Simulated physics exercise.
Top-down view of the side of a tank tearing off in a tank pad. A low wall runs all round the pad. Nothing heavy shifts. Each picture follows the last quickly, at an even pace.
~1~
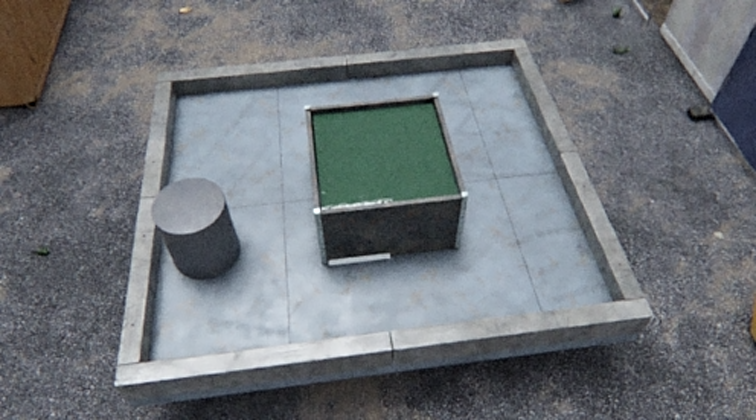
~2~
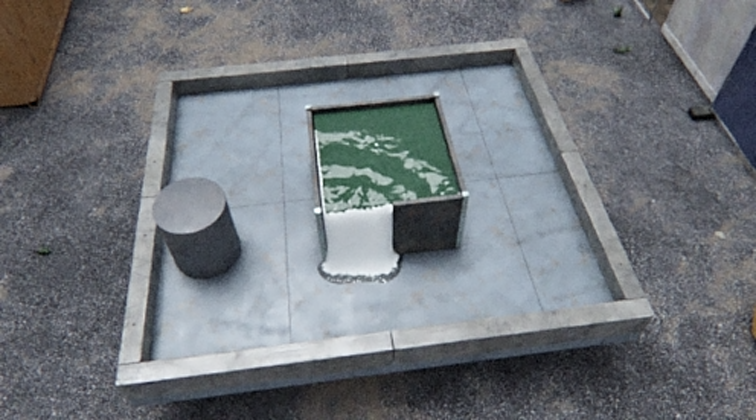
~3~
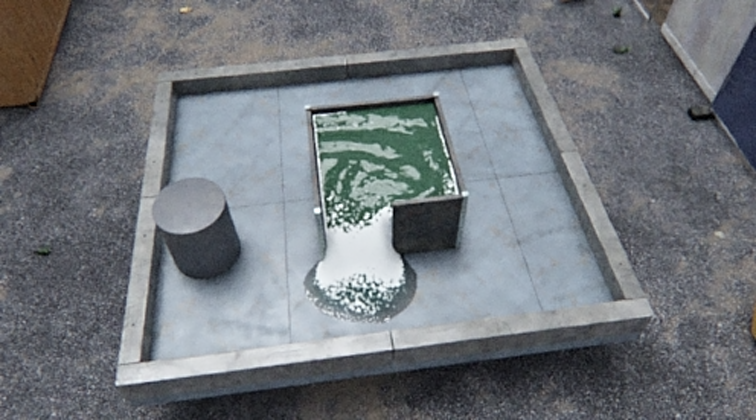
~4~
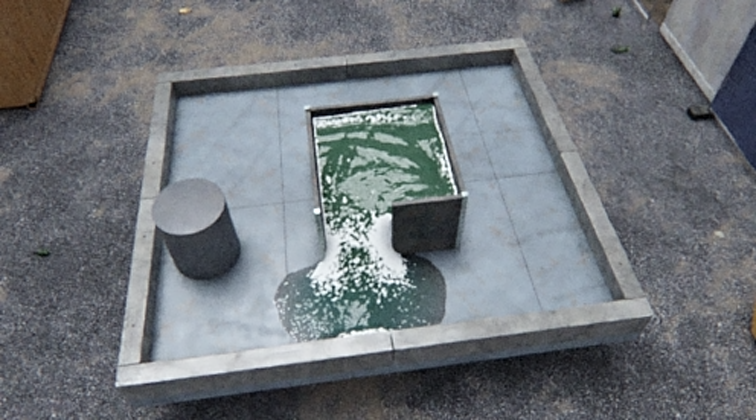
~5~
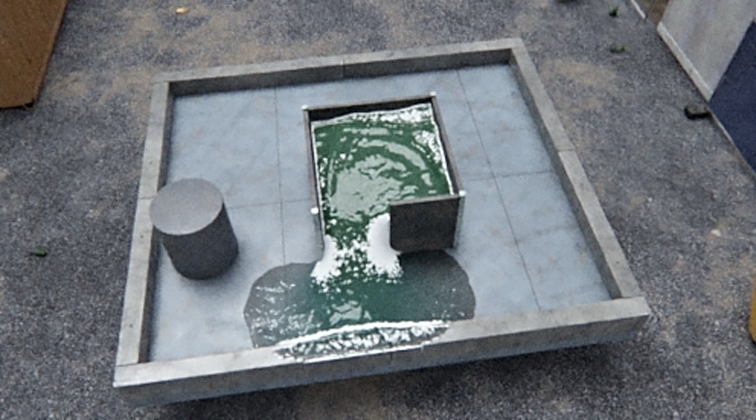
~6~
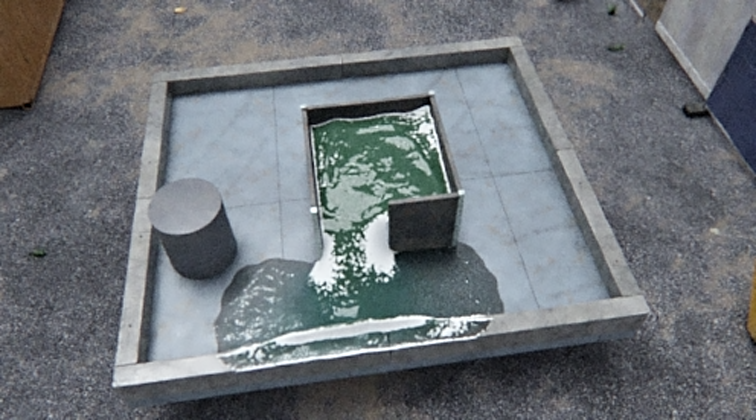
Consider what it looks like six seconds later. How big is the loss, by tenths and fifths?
I predict a loss in the tenth-to-fifth range.
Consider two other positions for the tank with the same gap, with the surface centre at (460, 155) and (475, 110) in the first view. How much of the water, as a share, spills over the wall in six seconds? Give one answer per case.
Note: Try one close to 14 in a hundred, try two close to 8.
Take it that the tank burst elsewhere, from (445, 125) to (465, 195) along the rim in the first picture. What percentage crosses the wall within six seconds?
Estimate: Some 14 in a hundred.
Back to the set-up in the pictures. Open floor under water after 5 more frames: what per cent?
That works out to some 25 in a hundred.
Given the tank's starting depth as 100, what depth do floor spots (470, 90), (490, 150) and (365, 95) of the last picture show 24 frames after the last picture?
4, 6 and 0 in a hundred, in turn.
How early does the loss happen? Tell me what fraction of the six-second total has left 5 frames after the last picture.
It would be around 25 %.
A moment on, water covers 20 % of the floor; the low wall has let 1 % over.
Next, water covers 25 % of the floor; the low wall has let 3 % over.
Then, water covers 45 % of the floor; the low wall has let 11 % over.
Later, water covers 70 % of the floor; the low wall has let 12 % over.
In the end, water covers 85 % of the floor; the low wall has let 13 % over.
